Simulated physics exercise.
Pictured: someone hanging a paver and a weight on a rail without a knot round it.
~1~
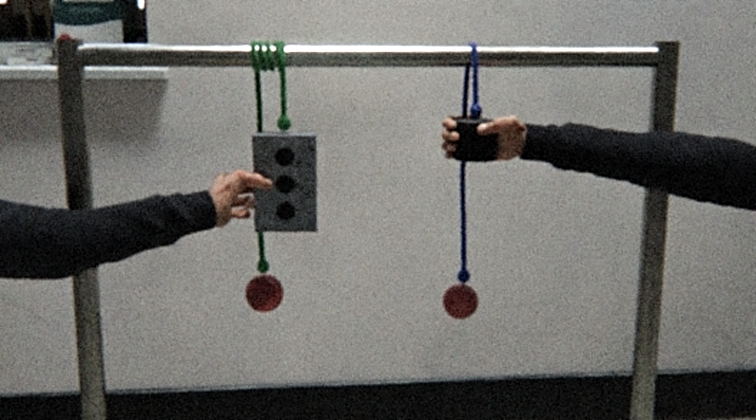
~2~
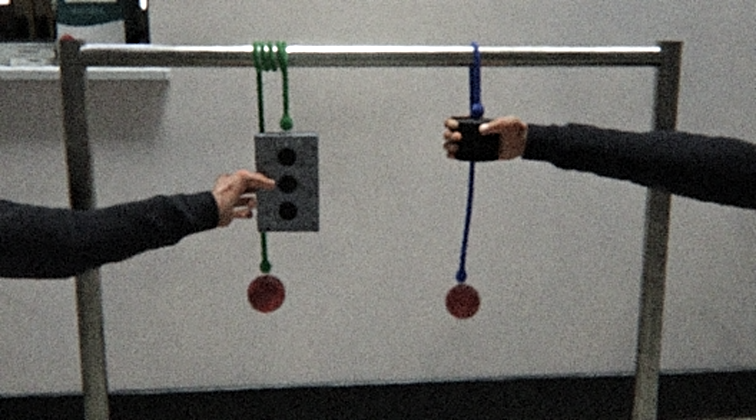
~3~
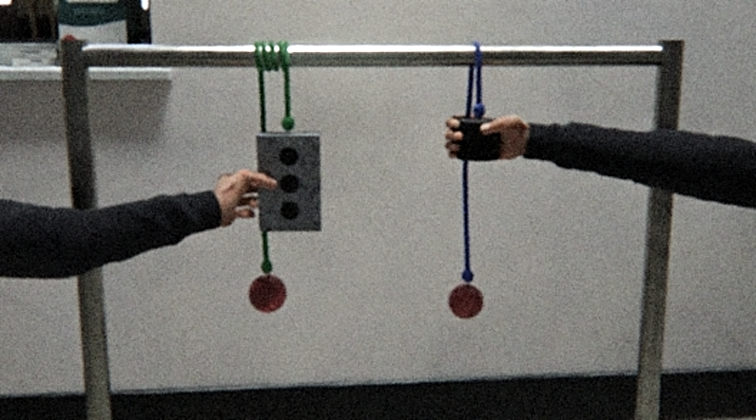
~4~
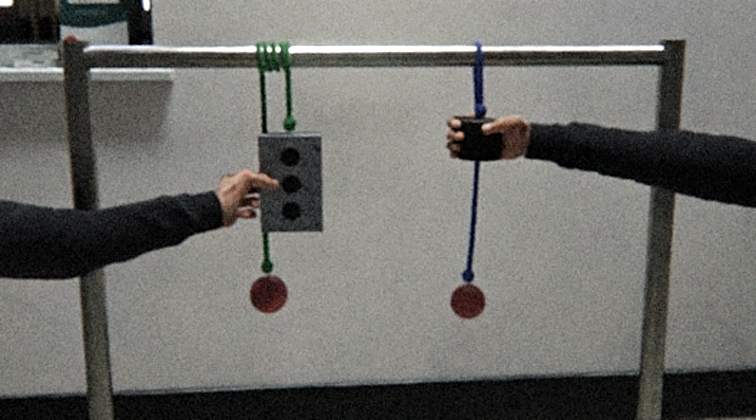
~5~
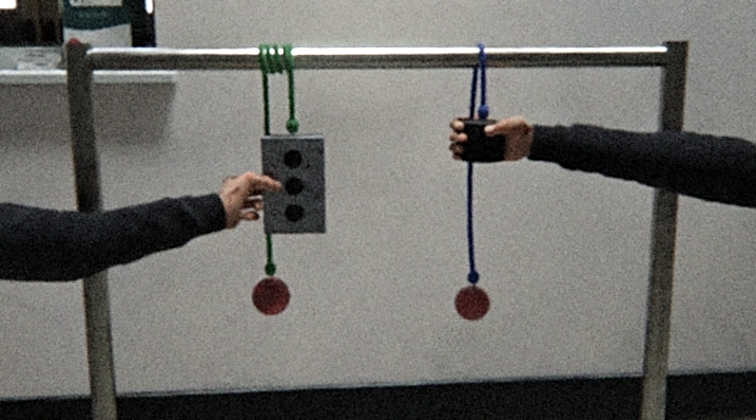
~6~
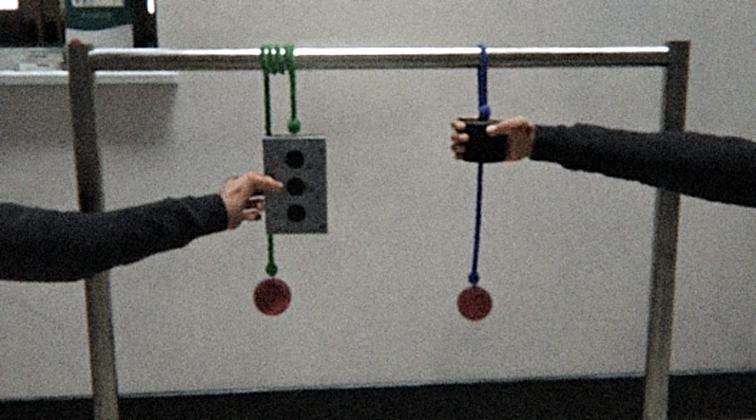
In a room with a pale wall, seen straight on, a metal rail stands on two posts. A green rope wound several times round it holds a grey block with three dark circles at left, a blue rope laid over it holds a small black block at right, and a round red object hangs from each. Dark-sleeved hands keep hold of both blocks, nearly still, while the view drifts slightly left.
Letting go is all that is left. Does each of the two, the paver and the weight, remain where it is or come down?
Result - paver: Remains in place; weight: Comes down.
Then, 0.32 s after the last picture, paver hanging near (295, 172); weight dropping near (482, 235).
Then, 0.62 s after the last picture, paver hanging near (293, 179); weight on the floor.
At rest, paver hanging near (293, 179); weight on the floor. The paver stays hanging and the weight drops.
